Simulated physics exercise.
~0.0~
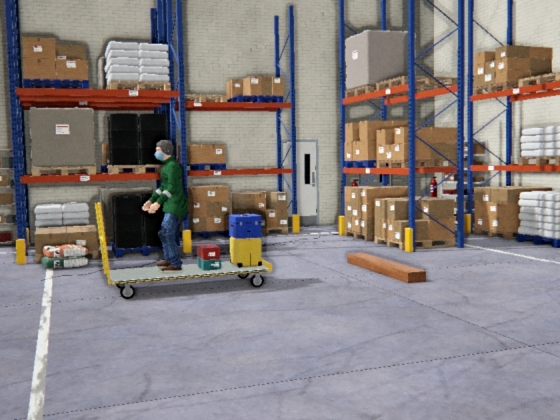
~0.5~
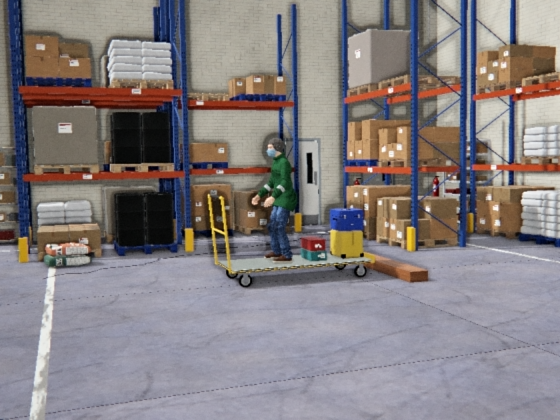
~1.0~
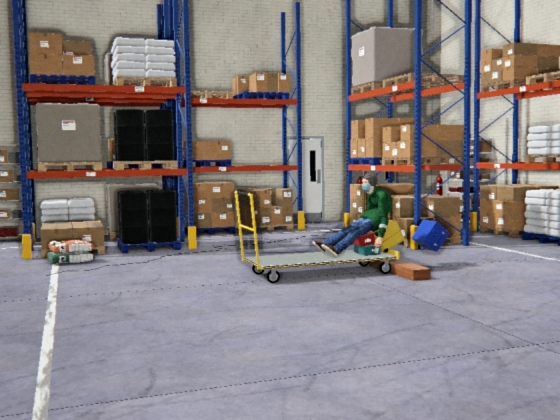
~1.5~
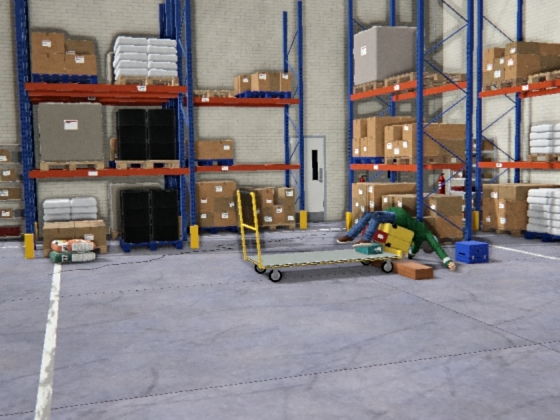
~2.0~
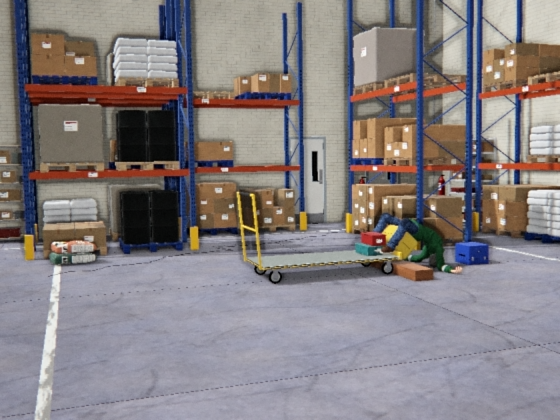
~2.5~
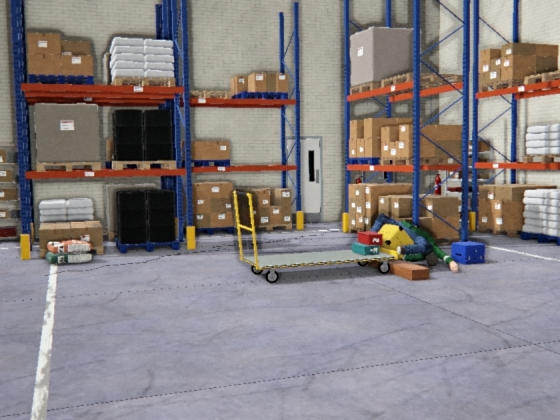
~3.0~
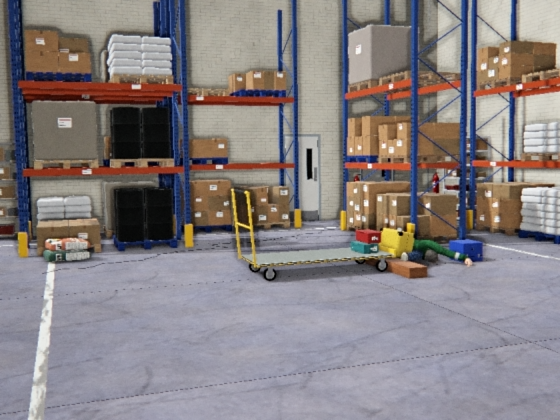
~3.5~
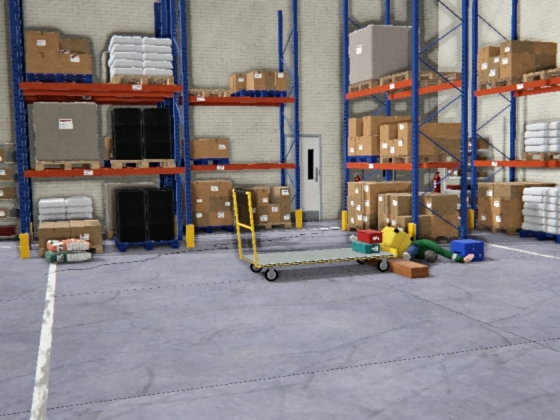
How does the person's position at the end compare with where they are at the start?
At the start the person stands upright on the trolley toward the left of the view. By the end they are far to the right, lying on the floor beyond the front of the trolley.
In a warehouse lined with tall blue and orange racks, a masked person in a green top stands on a platform trolley behind a small loose load. The trolley rolls right and stops against a reddish beam on the floor. The person drops to a sitting position and slides forward, while the blue toolbox tumbles off the front and the yellow suitcase tips over. The person then pitches over the front edge onto the floor. At the end the person lies beyond the trolley near the toolbox and suitcase, while the red tote and teal parcel remain at the deck's front.
